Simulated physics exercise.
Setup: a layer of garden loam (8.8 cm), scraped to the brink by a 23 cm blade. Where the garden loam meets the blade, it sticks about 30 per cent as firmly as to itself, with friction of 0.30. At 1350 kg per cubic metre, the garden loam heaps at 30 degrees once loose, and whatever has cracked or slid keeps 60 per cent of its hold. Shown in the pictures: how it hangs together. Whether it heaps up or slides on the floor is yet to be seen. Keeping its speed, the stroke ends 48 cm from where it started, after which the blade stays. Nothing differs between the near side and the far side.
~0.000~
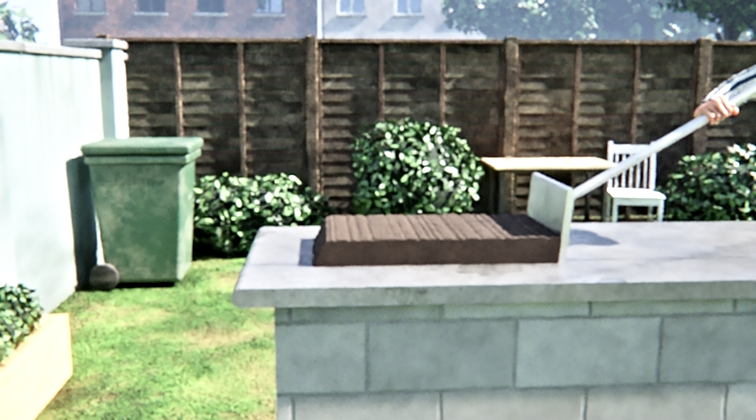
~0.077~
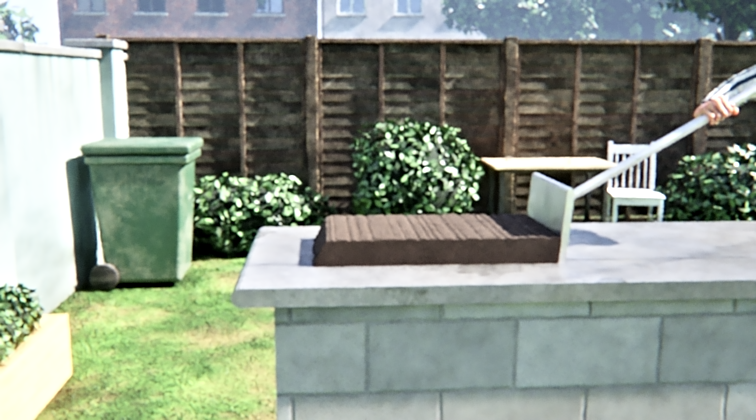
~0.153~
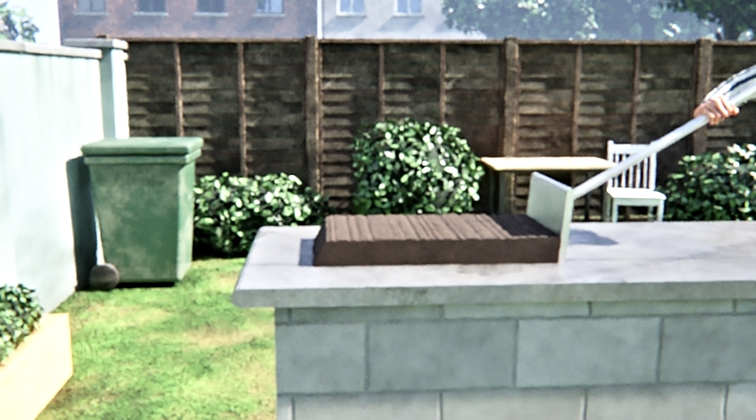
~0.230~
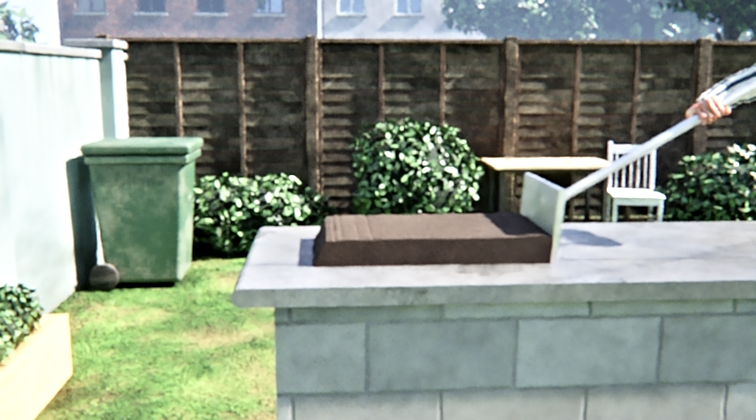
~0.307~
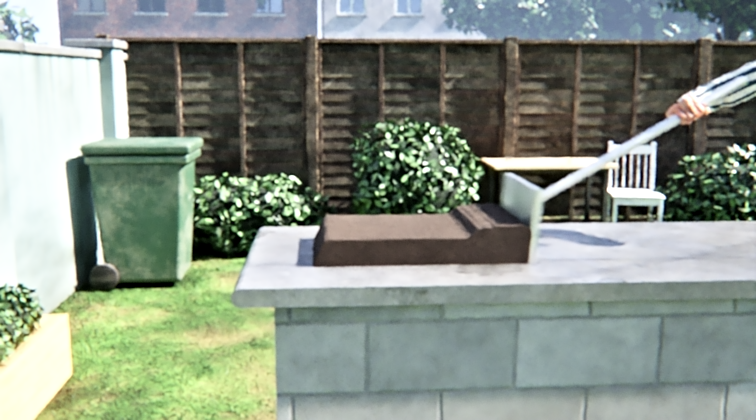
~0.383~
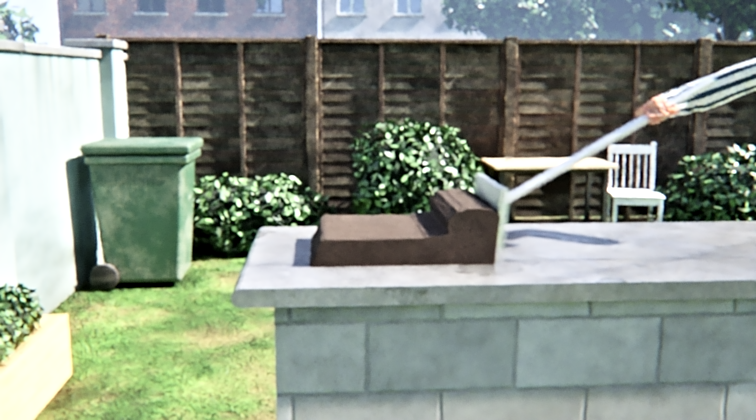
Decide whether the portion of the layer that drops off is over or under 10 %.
It ends up smaller than 10 %.
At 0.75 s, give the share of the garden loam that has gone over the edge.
About 0 percent.
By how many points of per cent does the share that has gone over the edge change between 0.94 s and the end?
Roughly 0 %.
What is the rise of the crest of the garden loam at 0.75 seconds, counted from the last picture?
About 4 cm.
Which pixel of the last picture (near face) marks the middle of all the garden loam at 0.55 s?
Look near (364, 244) in the final picture.
By 0.55 s, 0 % has gone over the edge.
By 0.75 s, 0 % has gone over the edge.
By 0.94 s, 0 % has gone over the edge.
By 1.14 s, 0 % has gone over the edge.
By 2.05 s, at the end, 0 % has gone over the edge.
